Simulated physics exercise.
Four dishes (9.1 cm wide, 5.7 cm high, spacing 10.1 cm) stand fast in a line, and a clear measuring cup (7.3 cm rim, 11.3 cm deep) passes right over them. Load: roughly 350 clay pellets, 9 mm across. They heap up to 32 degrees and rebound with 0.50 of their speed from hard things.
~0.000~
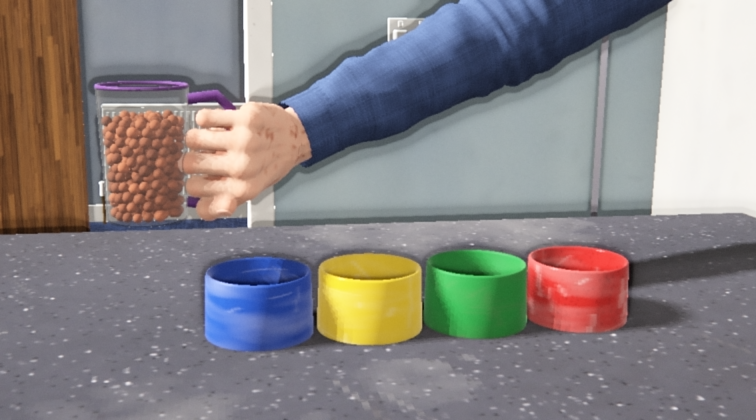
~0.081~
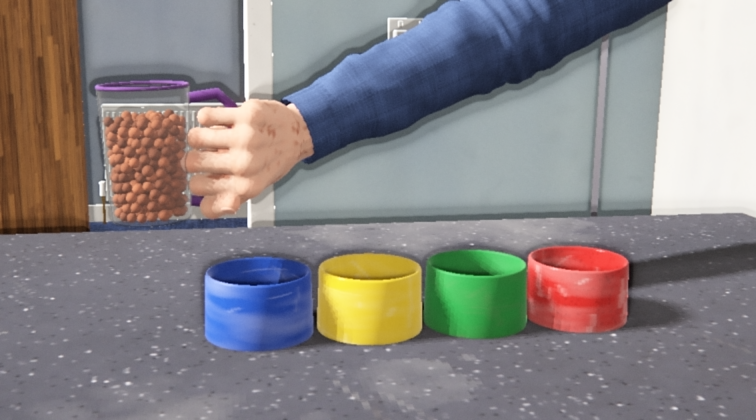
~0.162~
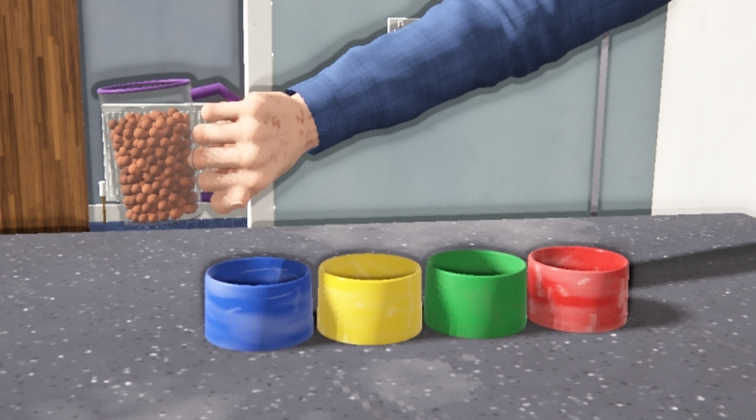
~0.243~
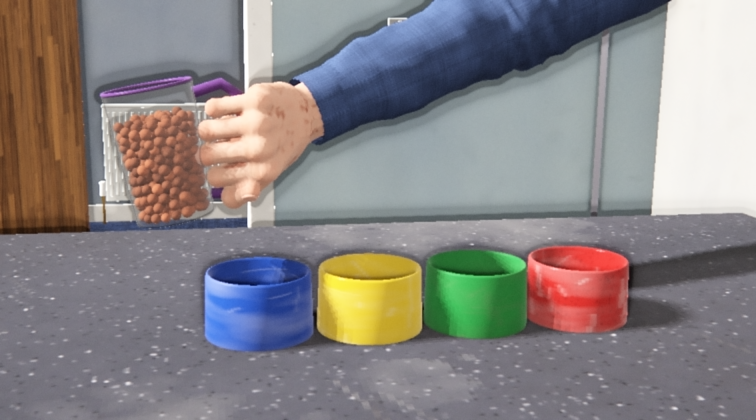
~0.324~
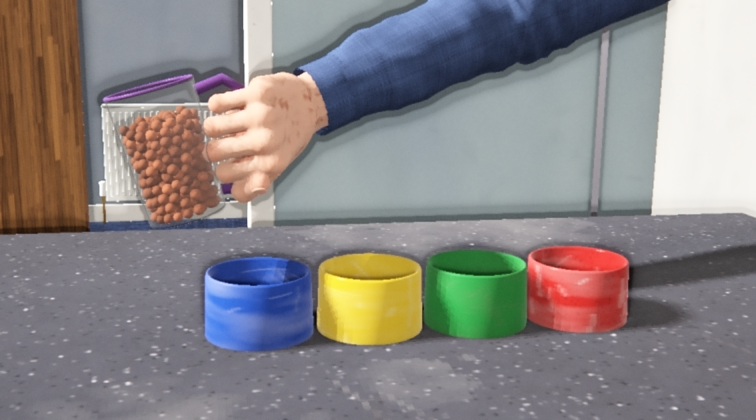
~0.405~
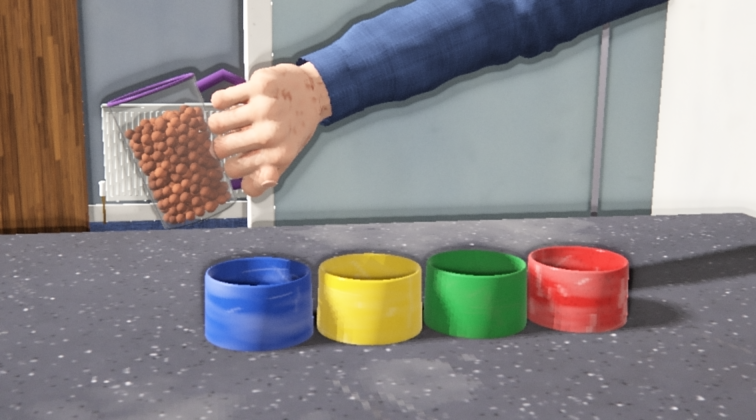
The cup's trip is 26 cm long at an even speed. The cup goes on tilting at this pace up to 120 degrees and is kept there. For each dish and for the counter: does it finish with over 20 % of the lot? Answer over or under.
Red dish: Under; blue dish: Over; green dish: Under; yellow dish: Under; on the counter: Under.
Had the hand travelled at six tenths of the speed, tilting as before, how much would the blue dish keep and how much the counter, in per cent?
Blue 0, counter 100.
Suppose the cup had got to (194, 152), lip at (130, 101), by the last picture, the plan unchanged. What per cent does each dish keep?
Red 0; blue 0; green 0; yellow 100.
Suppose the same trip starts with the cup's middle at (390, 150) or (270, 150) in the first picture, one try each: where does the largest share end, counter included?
Most goes to: Green, then yellow.
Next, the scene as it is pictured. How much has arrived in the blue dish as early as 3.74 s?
About 100 per cent by then.
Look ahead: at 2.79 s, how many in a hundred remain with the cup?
Roughly 0 per cent.
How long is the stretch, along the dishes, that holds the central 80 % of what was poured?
Roughly 5 cm.
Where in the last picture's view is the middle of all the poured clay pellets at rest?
At about (263, 298).
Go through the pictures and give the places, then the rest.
In the first frame, cup at (145, 153), tilt 0 degrees, lip at (97, 86), moved 0.0 cm; middle of the pieces at (145, 168); blue dish at (259, 272); yellow dish at (370, 268); green dish at (477, 263); red dish at (578, 259).
In the second frame, cup at (148, 153), tilt 2 degrees, lip at (97, 87), moved 0.2 cm; middle of the pieces at (148, 168).
In the third frame, cup at (154, 153), tilt 6 degrees, lip at (100, 91), moved 0.8 cm; middle of the pieces at (156, 168).
In the fourth frame, cup at (162, 153), tilt 10 degrees, lip at (102, 95), moved 1.4 cm; middle of the pieces at (164, 168).
In the fifth frame, cup at (169, 152), tilt 15 degrees, lip at (106, 100), moved 2.0 cm; middle of the pieces at (173, 168).
In the sixth frame, cup at (176, 152), tilt 19 degrees, lip at (109, 104), moved 2.6 cm; middle of the pieces at (181, 167); blue dish at (259, 272); yellow dish at (370, 268); green dish at (477, 263); red dish at (578, 259). The cup turns about 55 degrees a second and travels 7 cm a second.
Then, at 1.84 s, tilt 99 degrees; cup holds 100 %.
After 2.79 s, tilt 120 degrees; cup holds 0 %, blue 100 %.
Then, at 3.74 s, tilt 120 degrees; cup holds 0 %, blue 100 %.
In the end, at 4.0 s, red 0 %, blue 100 %, green 0 %, yellow 0 %, counter 0 %.
